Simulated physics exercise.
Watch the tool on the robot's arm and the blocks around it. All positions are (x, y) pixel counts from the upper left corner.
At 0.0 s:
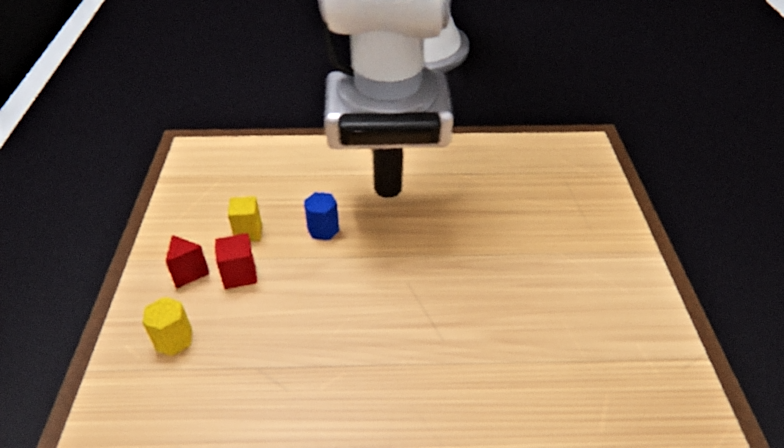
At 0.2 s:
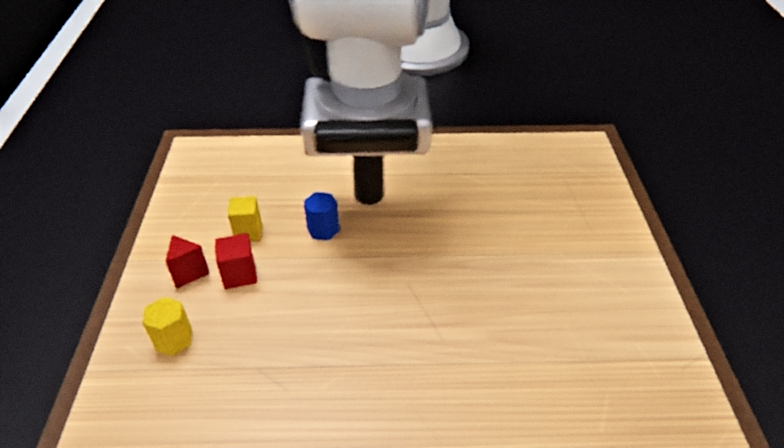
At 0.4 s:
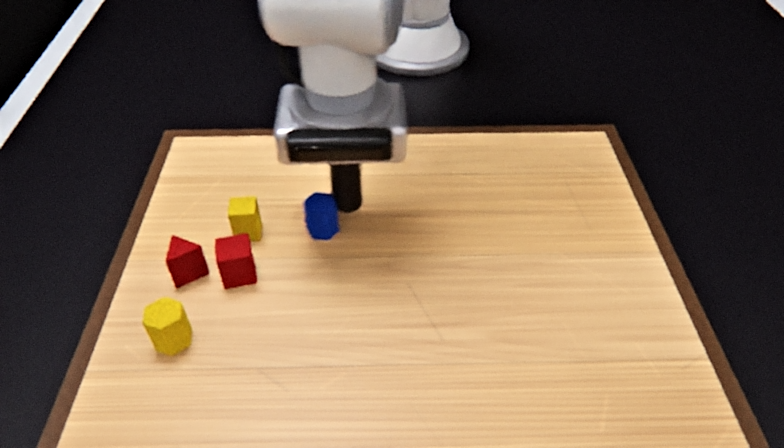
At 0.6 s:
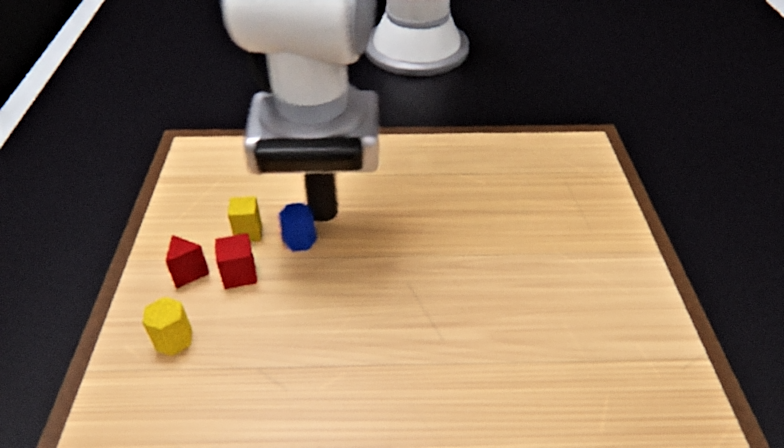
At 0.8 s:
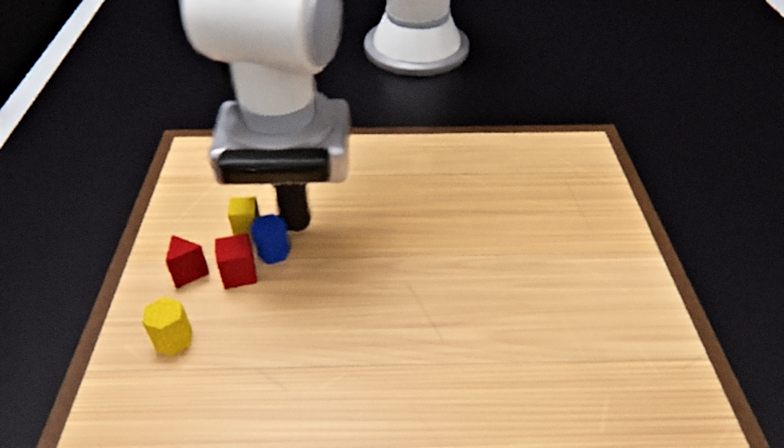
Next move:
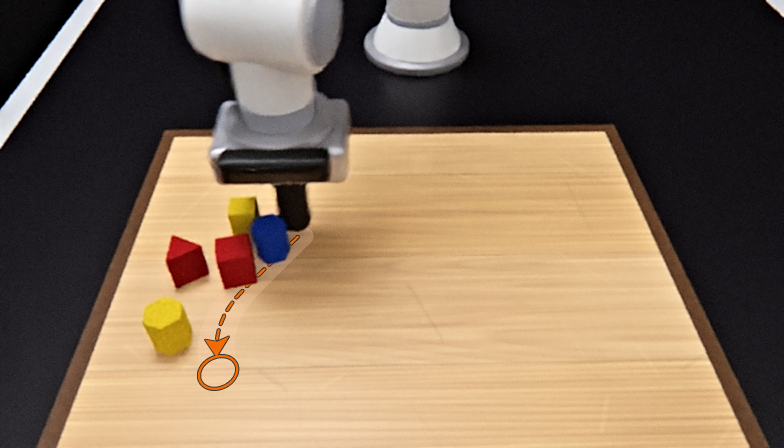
A robot arm moving left across a wooden board, pushing a blue block toward the red and yellow blocks.
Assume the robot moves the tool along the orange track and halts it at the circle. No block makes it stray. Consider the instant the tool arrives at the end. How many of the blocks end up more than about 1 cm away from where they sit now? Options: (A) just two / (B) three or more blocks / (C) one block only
I'll go with A - just two.
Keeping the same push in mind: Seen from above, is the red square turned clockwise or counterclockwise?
Looking down, my answer is that the red square rotates anticlockwise.
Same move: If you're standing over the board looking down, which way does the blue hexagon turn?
It ends up turned clockwise.
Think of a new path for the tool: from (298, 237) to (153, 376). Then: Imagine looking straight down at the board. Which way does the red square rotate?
Turns anticlockwise.
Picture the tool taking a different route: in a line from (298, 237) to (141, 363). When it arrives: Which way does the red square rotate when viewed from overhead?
It goes round opposite to clock hands.
Path on the board, from (298, 237) over (260, 273) and (224, 317) to (218, 372).
On the path given first. One third of the way, tool at (256, 260); red square at (199, 262), turned 40° anticlockwise; blue hexagon at (222, 240), turned 55° clockwise.
Two thirds of the way, tool at (219, 304); red square at (193, 265), turned 45° anticlockwise; blue hexagon at (218, 242), turned 75° clockwise.
At the end, tool at (213, 359); yellow hexagon in place; red square at (193, 265), turned 45° anticlockwise; blue hexagon at (218, 242), turned 75° clockwise.
